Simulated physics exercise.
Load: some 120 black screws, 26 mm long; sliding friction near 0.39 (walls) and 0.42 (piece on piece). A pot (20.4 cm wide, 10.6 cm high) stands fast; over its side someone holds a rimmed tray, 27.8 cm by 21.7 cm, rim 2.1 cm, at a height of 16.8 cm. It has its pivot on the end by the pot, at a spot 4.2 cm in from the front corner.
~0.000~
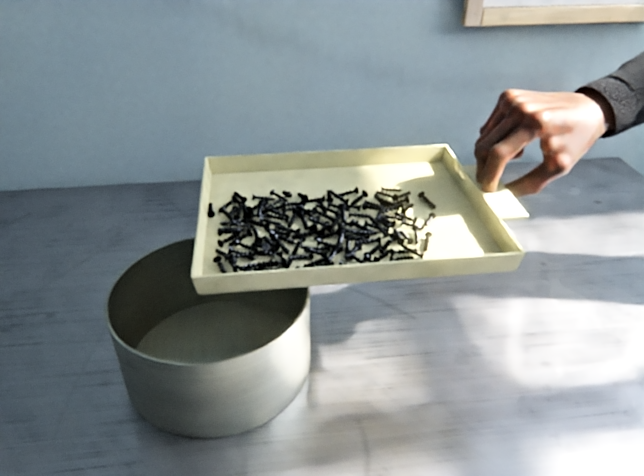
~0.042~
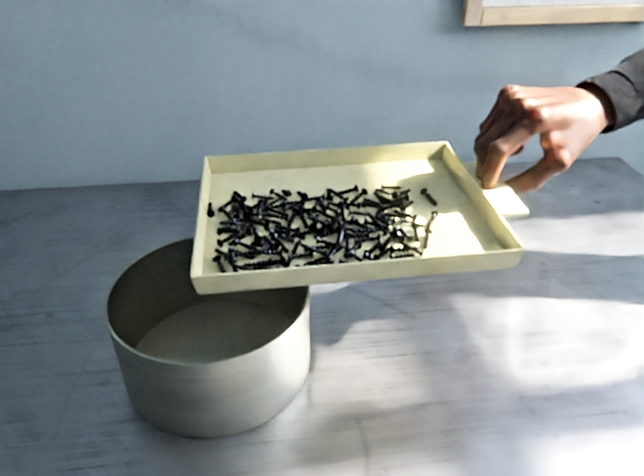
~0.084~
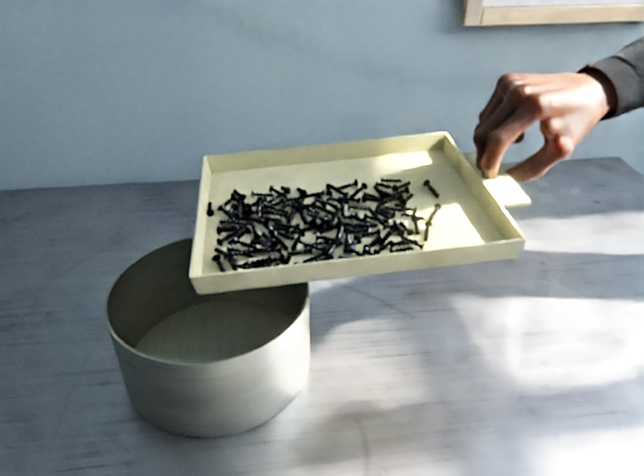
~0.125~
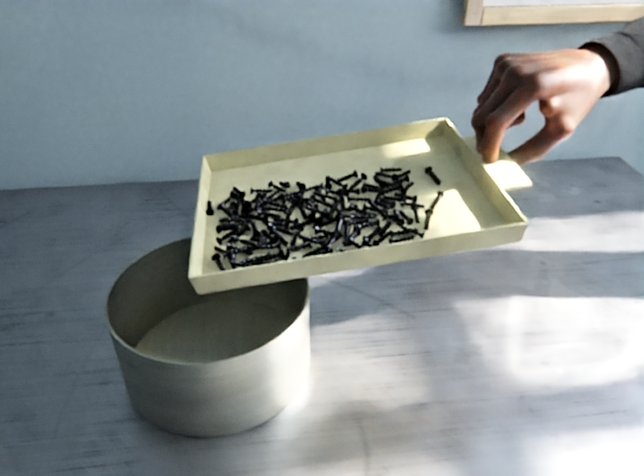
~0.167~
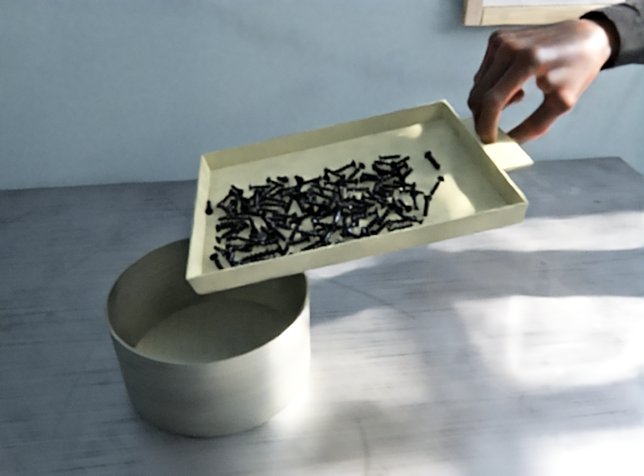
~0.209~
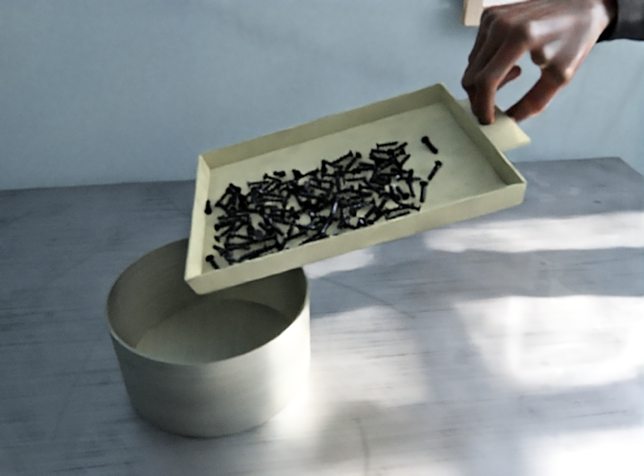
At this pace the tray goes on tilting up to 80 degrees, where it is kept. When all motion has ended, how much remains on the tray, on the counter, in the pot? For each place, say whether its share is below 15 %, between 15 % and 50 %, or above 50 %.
Tray: Between 15 % and 50 %; counter: Below 15 %; pot: Above 50 %.
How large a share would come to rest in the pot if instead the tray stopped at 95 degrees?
Around 95 %, I reckon.
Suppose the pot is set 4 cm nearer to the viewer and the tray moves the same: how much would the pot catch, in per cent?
With that change it comes to something like 55 in a hundred.
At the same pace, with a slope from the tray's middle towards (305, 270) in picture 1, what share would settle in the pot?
Something like 40 in a hundred.
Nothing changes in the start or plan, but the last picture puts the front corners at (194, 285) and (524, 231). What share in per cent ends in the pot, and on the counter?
That works out as pot 30 and counter 55.
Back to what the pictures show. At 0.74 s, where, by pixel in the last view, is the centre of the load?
At that moment the load's centre is around (186, 231).
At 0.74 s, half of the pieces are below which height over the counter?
The halfway mark is near 18 cm.
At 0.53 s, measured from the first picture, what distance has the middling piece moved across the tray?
By then it sits near 5 cm from where it began.
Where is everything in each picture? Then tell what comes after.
Tray tilt 0 degrees, front corners at (196, 274) and (520, 251); middle of the pieces at (324, 228); pot at (210, 289), in the first frame.
Tray tilt 1 degrees, front corners at (196, 274) and (520, 247); middle of the pieces at (324, 226), in the second frame.
Tray tilt 3 degrees, front corners at (194, 274) and (521, 237); middle of the pieces at (324, 222), in the third frame.
Tray tilt 7 degrees, front corners at (193, 274) and (522, 221), lowest corner left front; middle of the pieces at (323, 215), in the fourth frame.
Tray tilt 11 degrees, front corners at (191, 275) and (522, 201), lowest corner left front; middle of the pieces at (321, 208), in the fifth frame.
Tray tilt 15 degrees, front corners at (189, 276) and (520, 181), lowest corner left front; middle of the pieces at (319, 200); pot at (209, 289). Its pace works out near 100 degrees a second, in the sixth frame.
After 0.53 s, tilt 47 degrees; the tray holds 100 %, the pot 0 %.
After 0.74 s, tilt 69 degrees; the tray holds 90 %, the pot 0 %.
Then, at 1.06 s, tilt 80 degrees; the tray holds 40 %, the pot 55 %.
By 2.1 s all is still; tray 30 %, counter 5 %, pot 65 %.
